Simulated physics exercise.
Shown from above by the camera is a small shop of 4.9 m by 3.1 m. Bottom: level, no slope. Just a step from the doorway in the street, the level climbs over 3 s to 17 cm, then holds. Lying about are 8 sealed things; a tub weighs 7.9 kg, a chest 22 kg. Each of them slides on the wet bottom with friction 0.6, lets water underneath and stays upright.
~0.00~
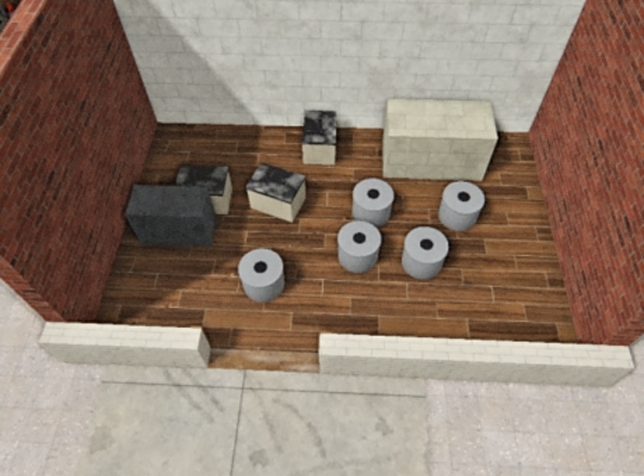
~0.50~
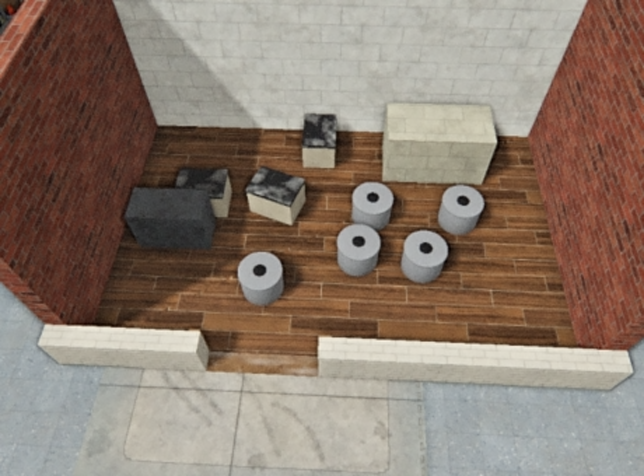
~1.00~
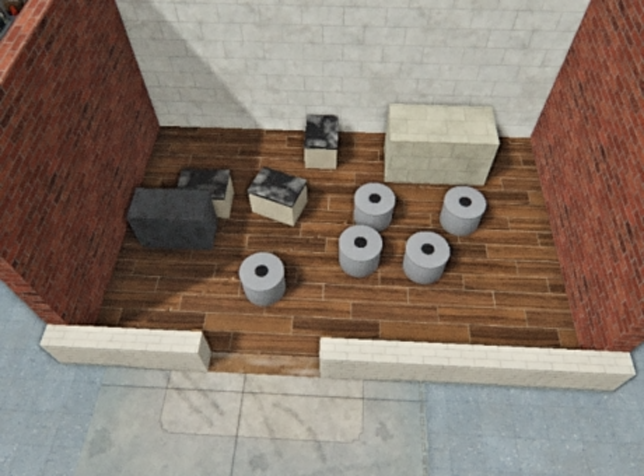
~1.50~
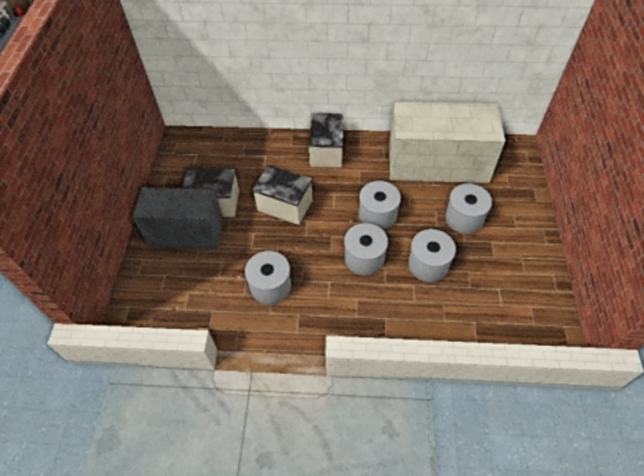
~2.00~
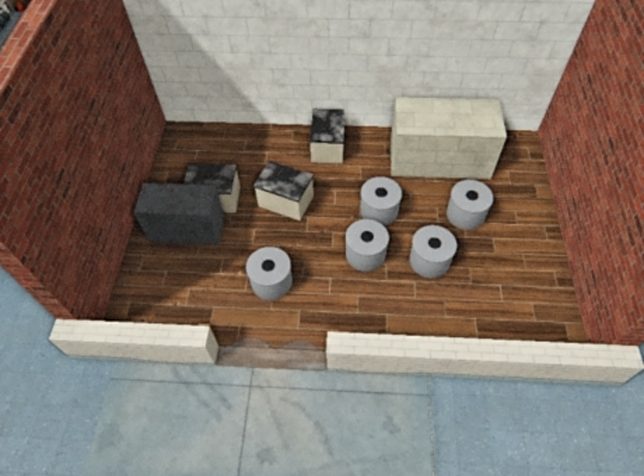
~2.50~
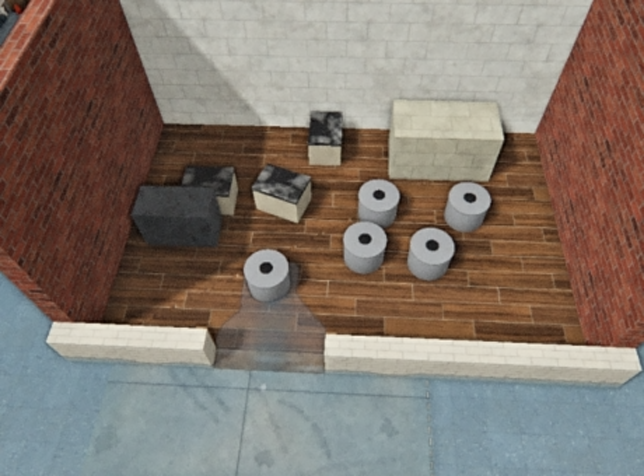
Water spread across the pale paving outside a small brick-walled shop, turning it bluish, then slipped in through the doorway toward the nearest grey tub, while the tubs and boxes inside stayed put.
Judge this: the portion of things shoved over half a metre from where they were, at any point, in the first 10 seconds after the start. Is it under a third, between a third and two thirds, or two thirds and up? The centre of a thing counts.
It falls in the middle third.
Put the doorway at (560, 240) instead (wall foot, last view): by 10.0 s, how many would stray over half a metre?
Then 5 of them would.
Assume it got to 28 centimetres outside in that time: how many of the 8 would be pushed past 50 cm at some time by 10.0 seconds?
7.
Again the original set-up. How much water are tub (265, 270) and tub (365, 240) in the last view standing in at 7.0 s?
Some 11 cm at the first, some 5 cm at the second.
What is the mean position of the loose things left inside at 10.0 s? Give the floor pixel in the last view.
It works out to somewhere near (373, 208) on the floor.
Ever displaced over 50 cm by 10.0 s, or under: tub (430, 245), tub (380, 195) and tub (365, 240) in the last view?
Taking them in that order, the first is within the limit, the second beyond the limit and the third beyond the limit.
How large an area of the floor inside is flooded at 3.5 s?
2.5 m2.
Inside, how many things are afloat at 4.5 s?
1 of them.
After 3.5 s 0 of 8 are over 50 cm from their spots; 0 afloat.
After 4.5 s 1 of 8 are over 50 cm from their spots; 1 afloat.
After 7.0 s 3 of 8 are over 50 cm from their spots; 1 afloat.
After 10.0 s 4 of 8 are over 50 cm from their spots, and 4 have been at some point; 2 afloat.
